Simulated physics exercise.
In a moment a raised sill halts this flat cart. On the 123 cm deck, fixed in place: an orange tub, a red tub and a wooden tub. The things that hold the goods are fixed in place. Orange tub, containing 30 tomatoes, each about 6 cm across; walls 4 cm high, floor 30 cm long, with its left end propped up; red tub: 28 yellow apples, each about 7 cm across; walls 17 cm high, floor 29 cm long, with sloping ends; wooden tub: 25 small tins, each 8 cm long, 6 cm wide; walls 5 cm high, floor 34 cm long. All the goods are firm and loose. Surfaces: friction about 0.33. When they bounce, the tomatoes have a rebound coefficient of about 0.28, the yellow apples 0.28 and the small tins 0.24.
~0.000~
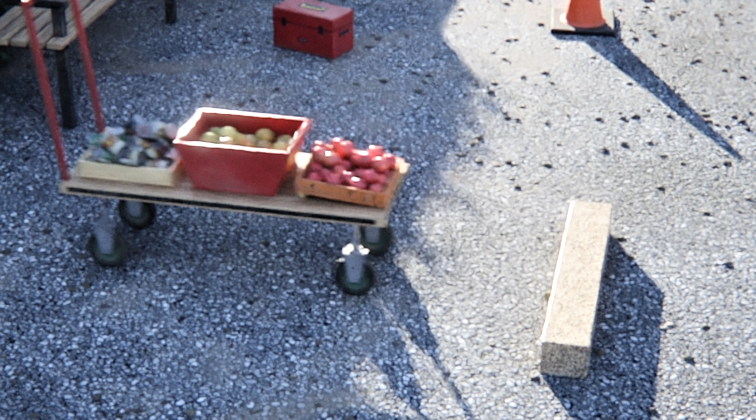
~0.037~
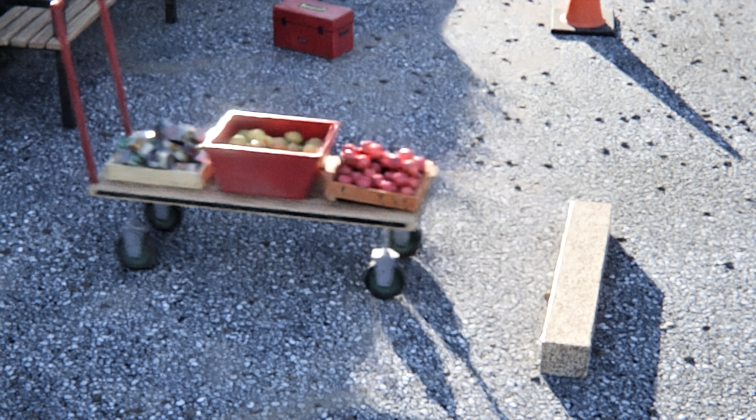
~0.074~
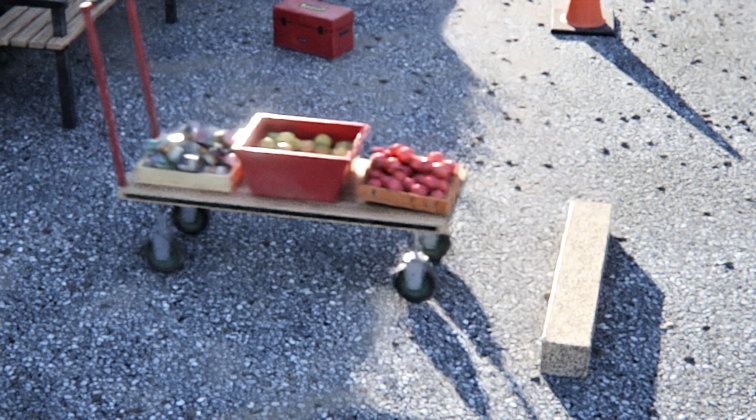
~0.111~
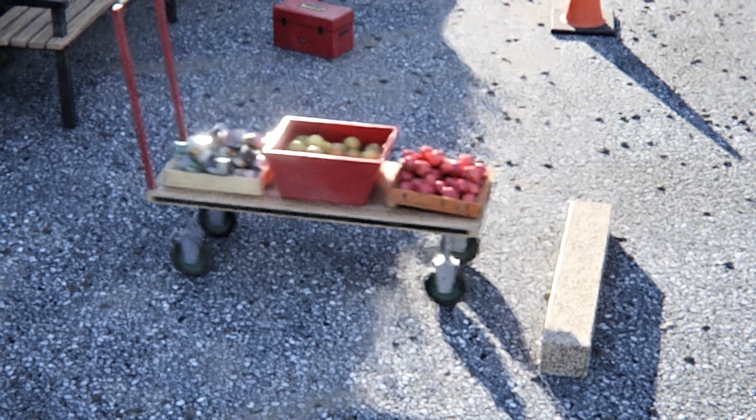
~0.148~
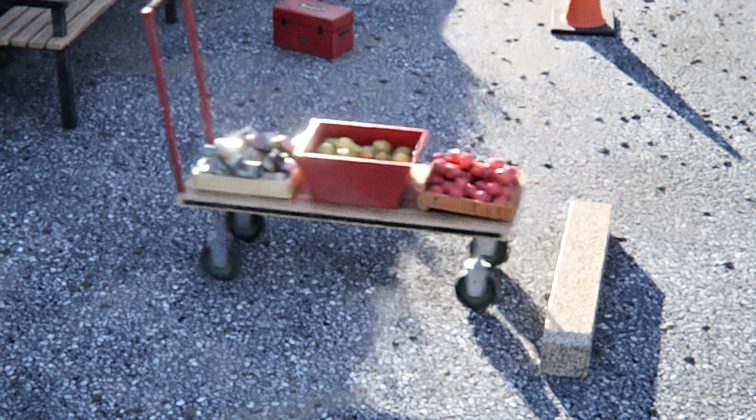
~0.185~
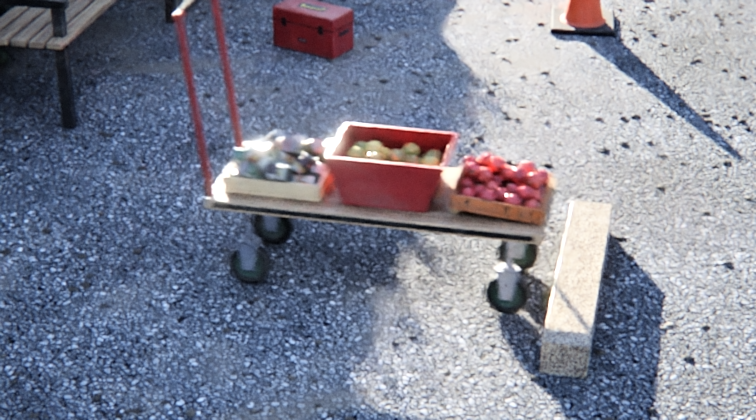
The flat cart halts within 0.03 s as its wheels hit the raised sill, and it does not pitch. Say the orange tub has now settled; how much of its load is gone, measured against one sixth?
More than a sixth is gone.
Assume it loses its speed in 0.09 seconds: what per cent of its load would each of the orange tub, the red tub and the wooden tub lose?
In that case orange tub 30, red tub 0 and wooden tub 40 per cent.
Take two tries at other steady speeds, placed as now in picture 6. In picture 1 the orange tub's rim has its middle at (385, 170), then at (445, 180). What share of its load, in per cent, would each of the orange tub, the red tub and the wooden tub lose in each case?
Per cent lost, first try then second - orange tub: 30, 20; red tub: 0, 0; wooden tub: 30, 10.
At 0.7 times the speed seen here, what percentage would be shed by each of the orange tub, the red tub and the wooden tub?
Then the orange tub sheds 30 per cent, the red tub 0 per cent, and the wooden tub 20 per cent.
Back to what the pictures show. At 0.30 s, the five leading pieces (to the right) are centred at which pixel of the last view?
Mean position approx. (616, 188).
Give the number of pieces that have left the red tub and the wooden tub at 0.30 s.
Estimated count: Red tub around 0, wooden tub around 3.
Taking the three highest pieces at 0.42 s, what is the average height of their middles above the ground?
Around 66 centimetres.
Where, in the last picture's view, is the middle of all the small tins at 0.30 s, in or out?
Centre: Around (327, 162) px.
After 0.20 s, impact.
After 0.30 s, the orange tub is down by 6 of 30, the red tub has all 28 and the wooden tub is down by 3 of 25.
After 0.42 s, the orange tub is down by 10 of 30, the red tub has all 28 and the wooden tub is down by 8 of 25.
After 0.65 s, the orange tub is down by 11 of 30, the red tub has all 28 and the wooden tub is down by 10 of 25.
Outcome (at 1.15 s), the orange tub is down by 11 of 30, the red tub has all 28 and the wooden tub is down by 10 of 25. Asked share, 11 of 30, 37 per cent.
